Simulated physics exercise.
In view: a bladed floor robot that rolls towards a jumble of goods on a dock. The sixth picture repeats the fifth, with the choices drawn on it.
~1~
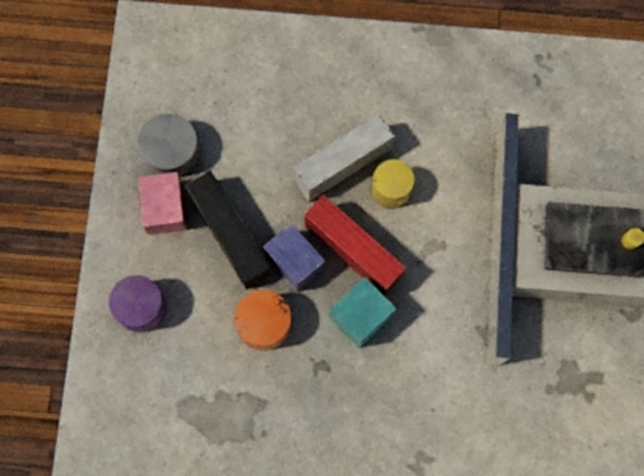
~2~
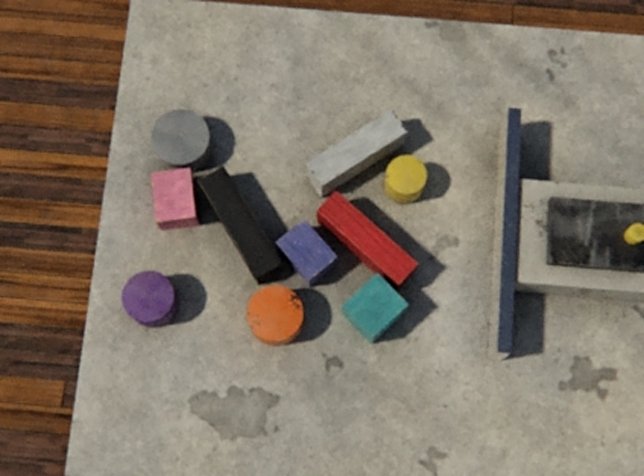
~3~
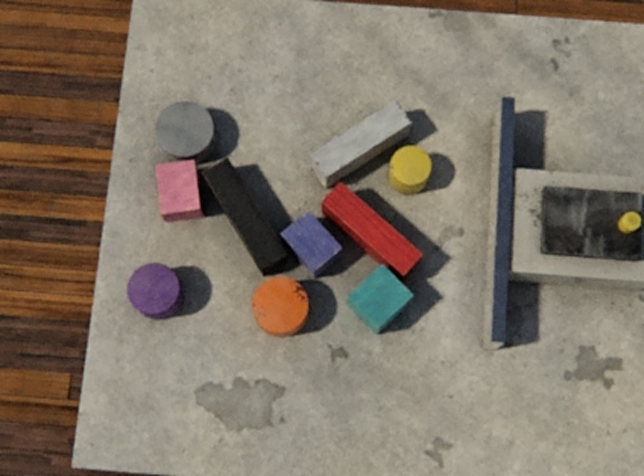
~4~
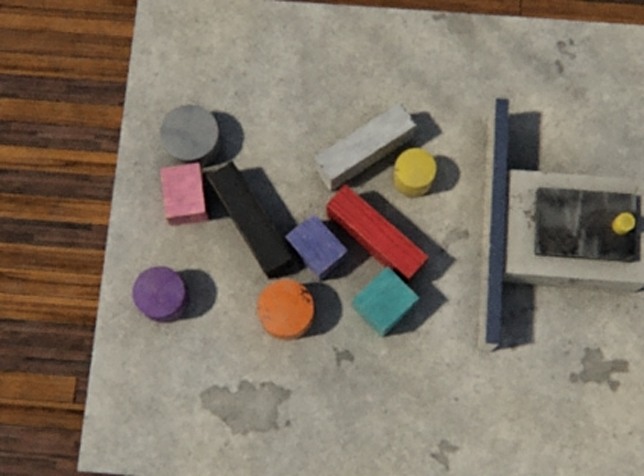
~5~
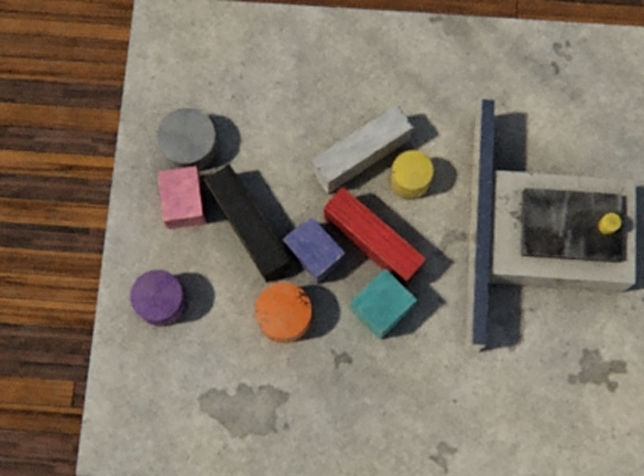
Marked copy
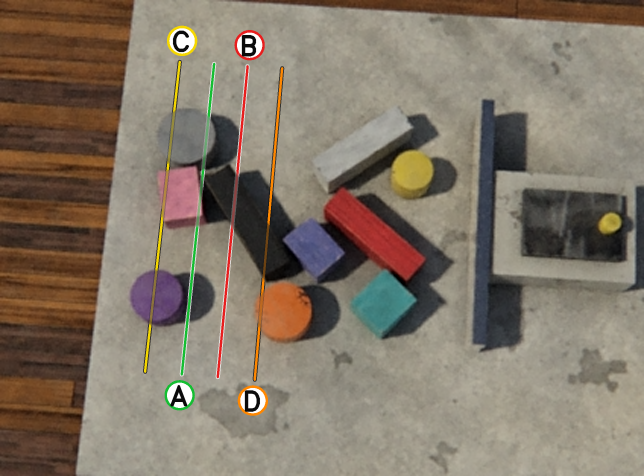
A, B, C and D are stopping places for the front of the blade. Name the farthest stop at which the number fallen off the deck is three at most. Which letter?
A.
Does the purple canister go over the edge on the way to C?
By then, yes.
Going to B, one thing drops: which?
The pink crate.
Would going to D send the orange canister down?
No.
On the marked copy, A at (199, 214); B at (233, 216); C at (163, 211); D at (269, 219).
Following A. Soon after the start, robot (460, 217); white bar (327, 147); orange canister (275, 315).
Later, robot (355, 210); pink crate (140, 198); purple canister (140, 298).
In the end, robot (277, 205); purple canister over the edge; pink crate over the edge; three fallen.
As for the rest, B is within the limit but short; C drops five; D is within the limit but short.
